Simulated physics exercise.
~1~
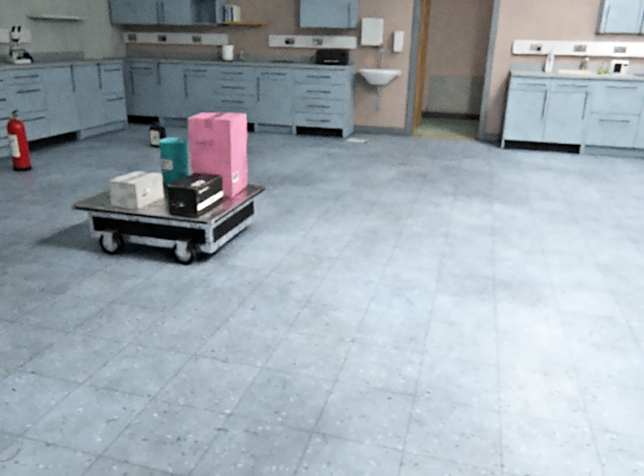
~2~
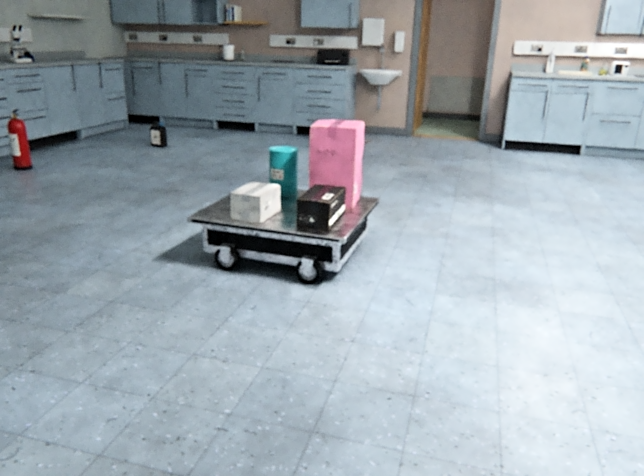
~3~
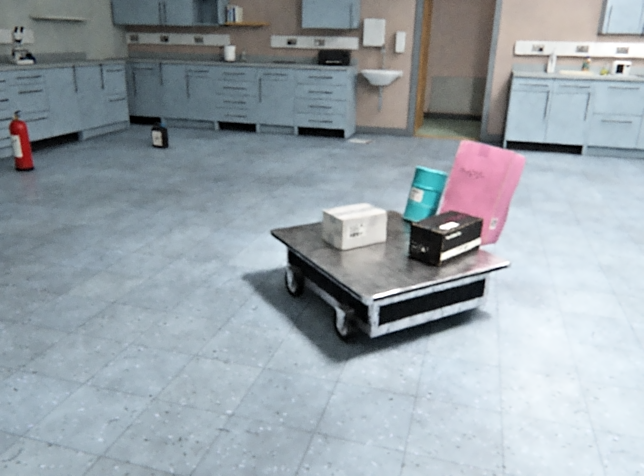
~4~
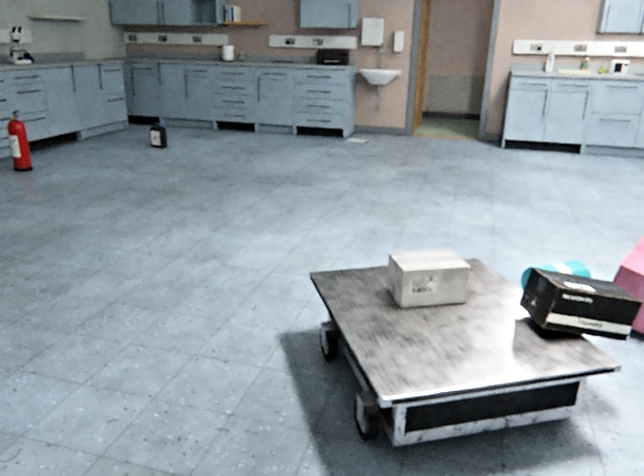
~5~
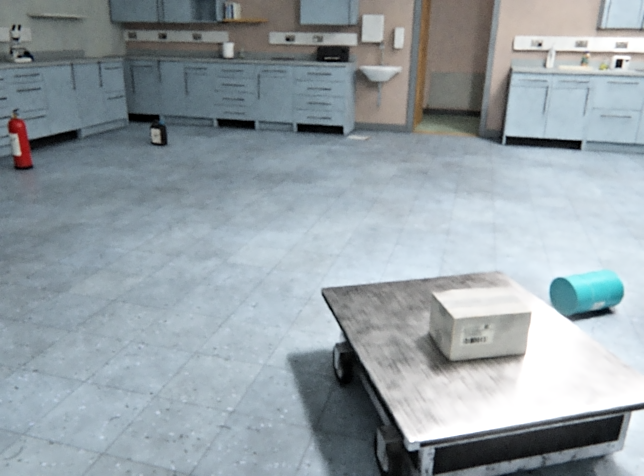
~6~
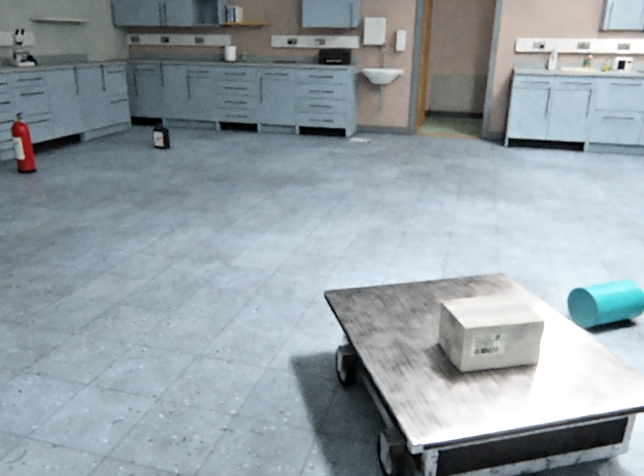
To begin with, a low wheeled cart carries a white parcel, a black parcel, a turquoise canister and an upright pink box across a tiled floor lined with blue cabinets. It rolls rightward and nearer, then swings round in a turn. As it turns, the pink box tilts and drops off the far side, followed by the canister, which topples, and the black parcel, which slides off tilted. The cart comes to rest in the lower right, with the white parcel still upright on its deck, shifted from its starting spot. The canister lies on its side on the floor beyond, while the pink box and black parcel are out of view.
